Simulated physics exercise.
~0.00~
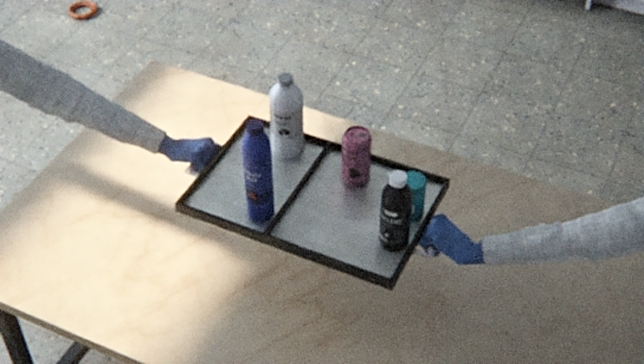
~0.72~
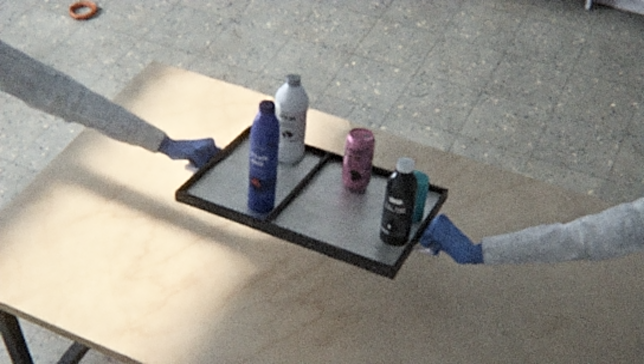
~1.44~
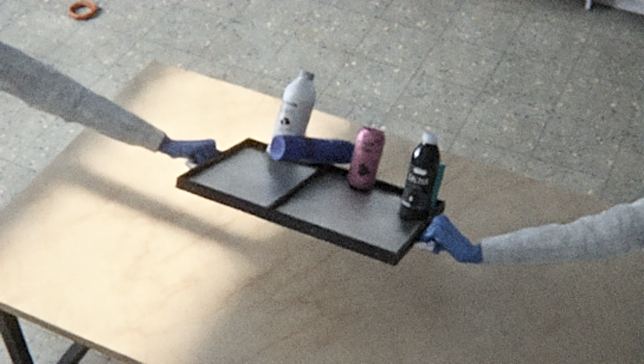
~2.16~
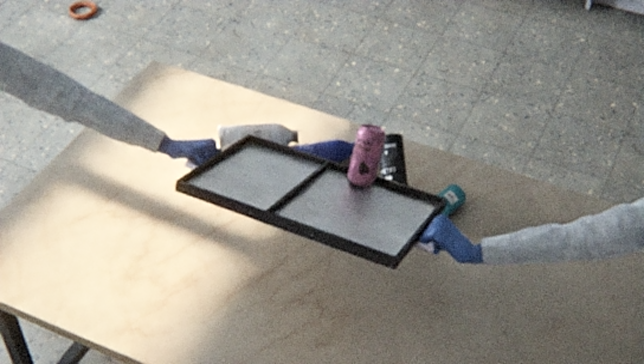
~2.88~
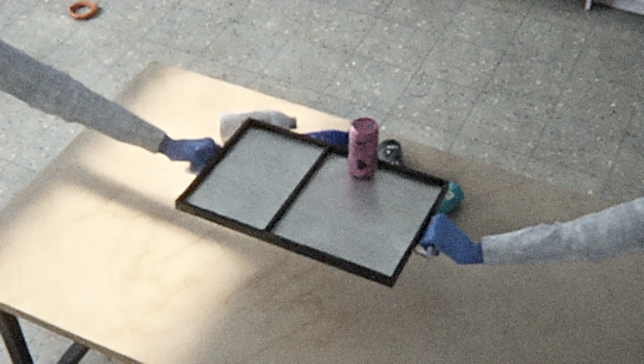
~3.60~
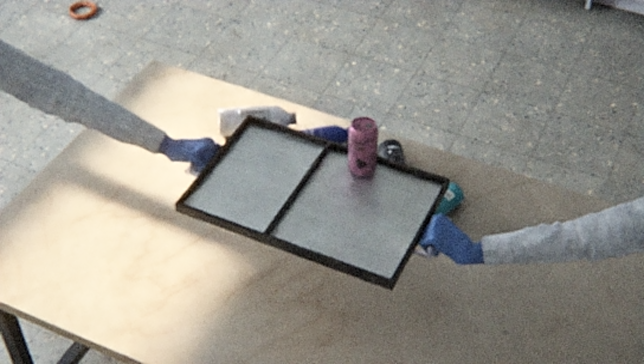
At a wooden table, two gloved hands tipped a black-rimmed tray away from the viewer, and the blue, white and black bottles and a small turquoise jar toppled off the far side; the tray was levelled again with only the pink can standing.
